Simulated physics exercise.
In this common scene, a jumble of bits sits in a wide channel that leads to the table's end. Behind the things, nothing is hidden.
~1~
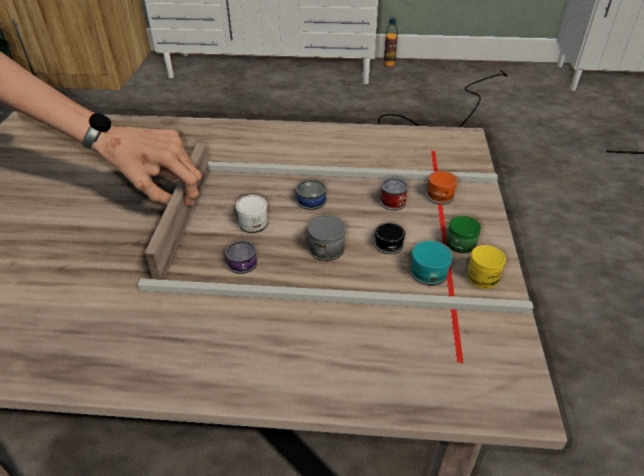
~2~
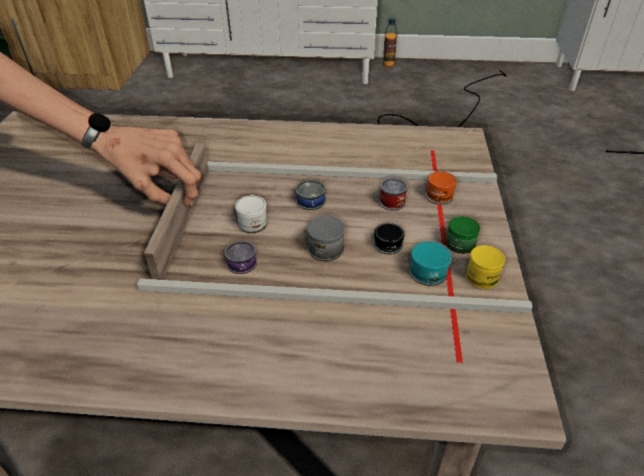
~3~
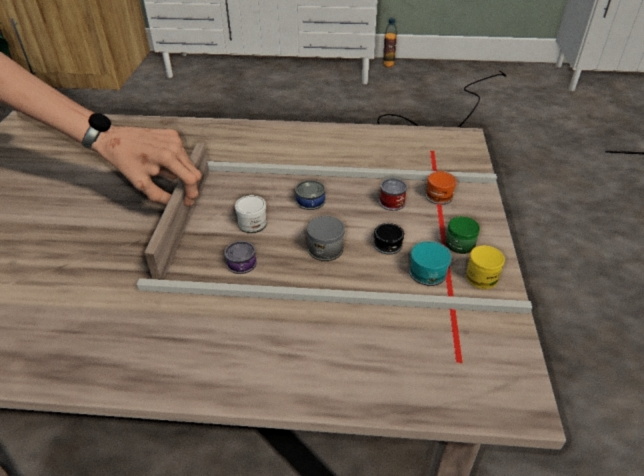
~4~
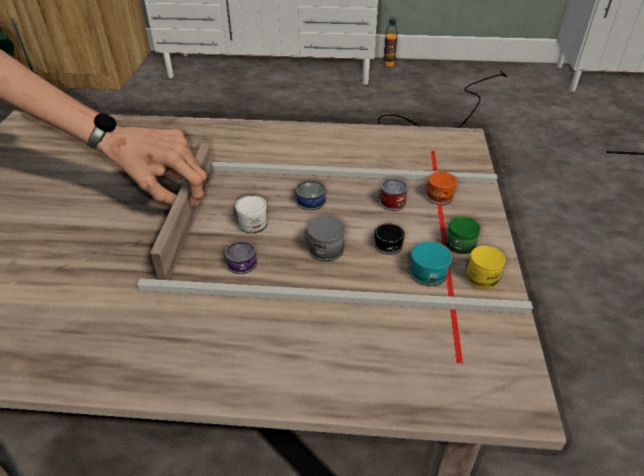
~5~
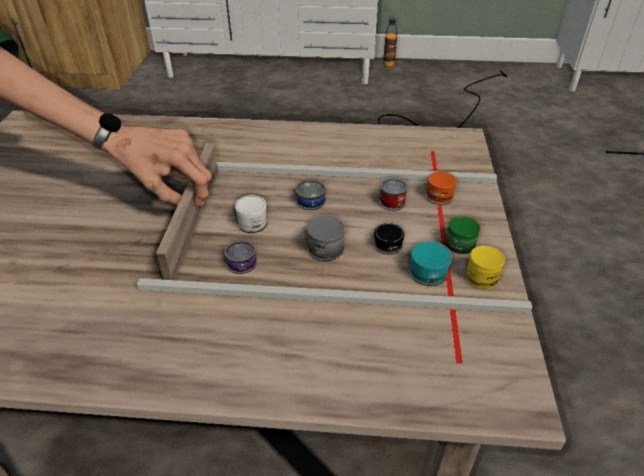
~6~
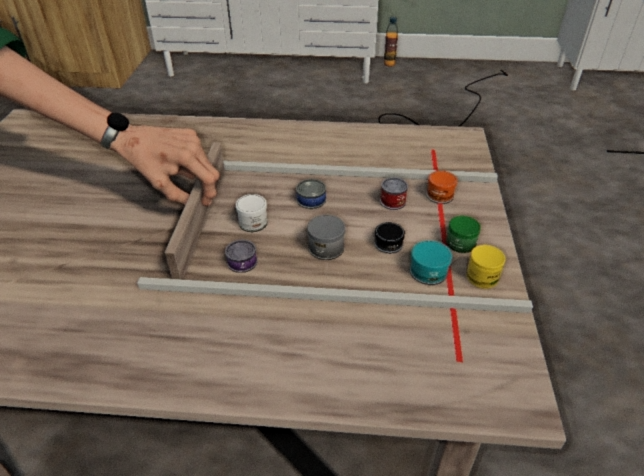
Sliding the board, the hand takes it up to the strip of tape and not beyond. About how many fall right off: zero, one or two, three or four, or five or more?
Pushes off one or two.
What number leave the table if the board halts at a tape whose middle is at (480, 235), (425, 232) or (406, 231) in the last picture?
In that order 5, 0 and 0.
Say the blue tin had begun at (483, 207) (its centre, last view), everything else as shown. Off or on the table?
From that start, the object then is safe.
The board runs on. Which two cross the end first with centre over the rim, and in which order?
Order, earliest first: Yellow tub, green tub.
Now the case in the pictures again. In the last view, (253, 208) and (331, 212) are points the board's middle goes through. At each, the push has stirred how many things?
Up to then 2, and up to the other point 4.
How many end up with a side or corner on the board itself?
The figure is 5.
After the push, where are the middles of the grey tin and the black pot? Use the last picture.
The grey tin finishes at (467, 245); the black pot finishes at (488, 235).
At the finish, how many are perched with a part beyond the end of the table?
That would be 1.
A little later, none off yet; yellow tub at rest near (485, 267); green tub at rest near (463, 234); orange tin at rest near (442, 187).
When it is over, the number that fall off is one or two; down, yellow tub.
